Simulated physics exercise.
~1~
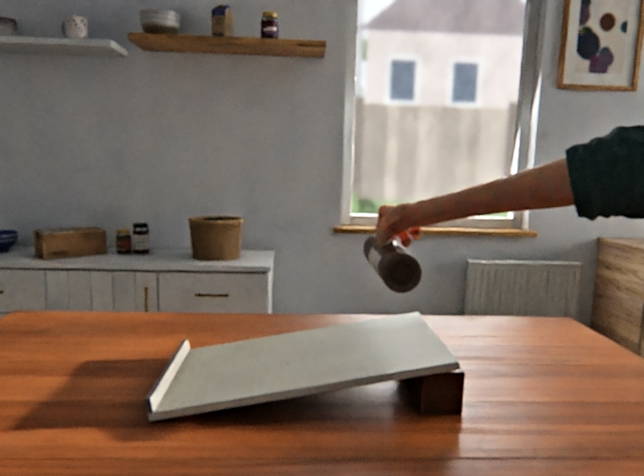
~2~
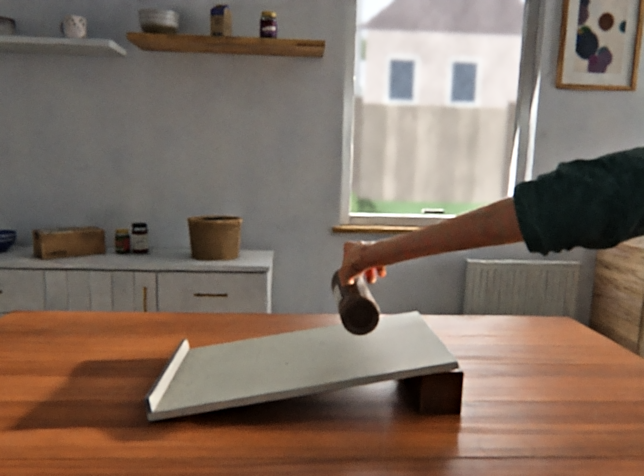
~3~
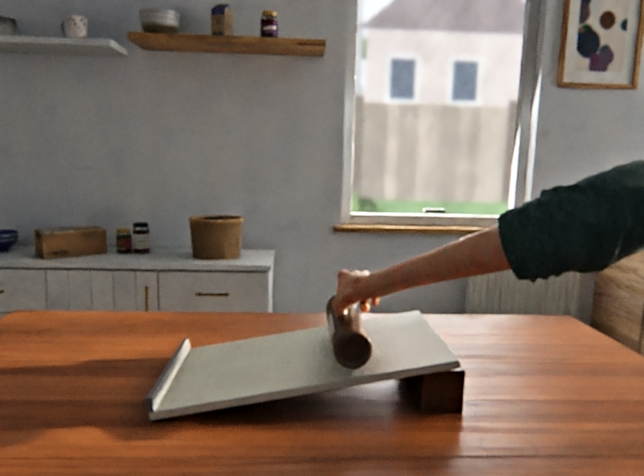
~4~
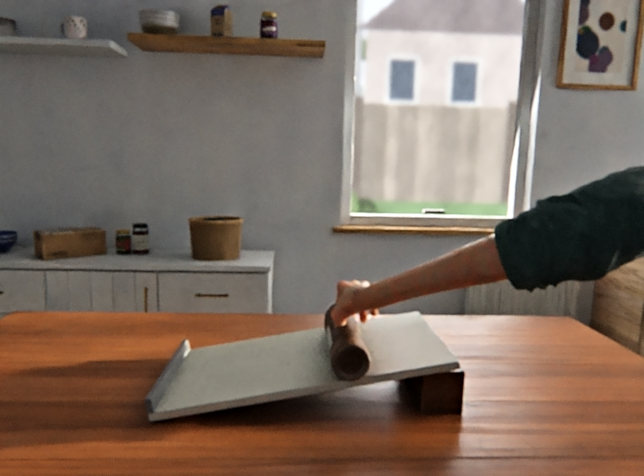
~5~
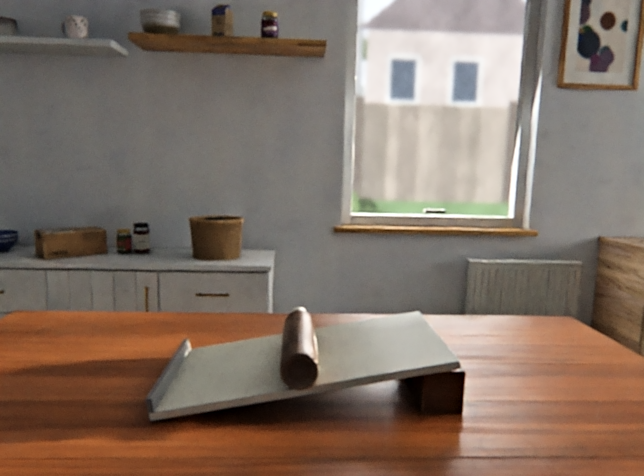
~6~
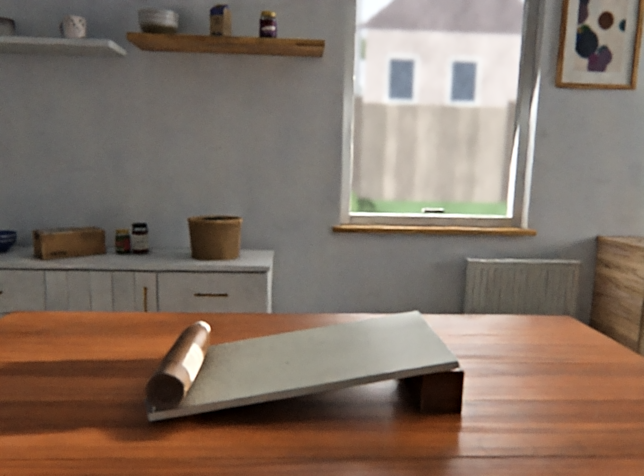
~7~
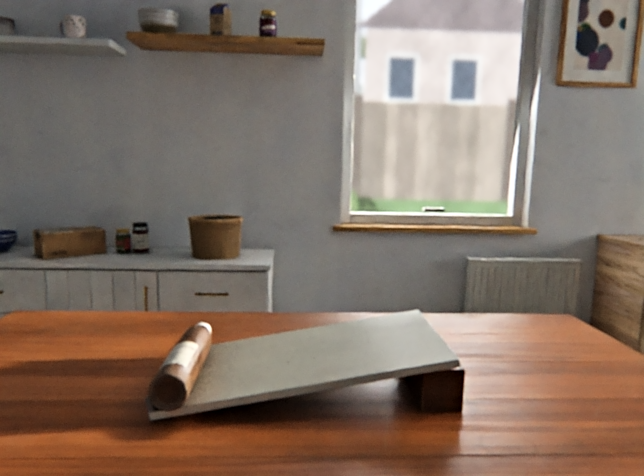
To begin with, a hand holds a brown bottle on its side above a pale sloping board, which is propped on a dark block on a wooden table. The hand moves left and lowers the bottle onto the upper part of the board. It then lets go and draws back out of view to the right. Left free, the bottle rolls down the slope to the left. It reaches the raised lip at the low end and stops there, lying on its side with a pale label showing, while the board stays in place.
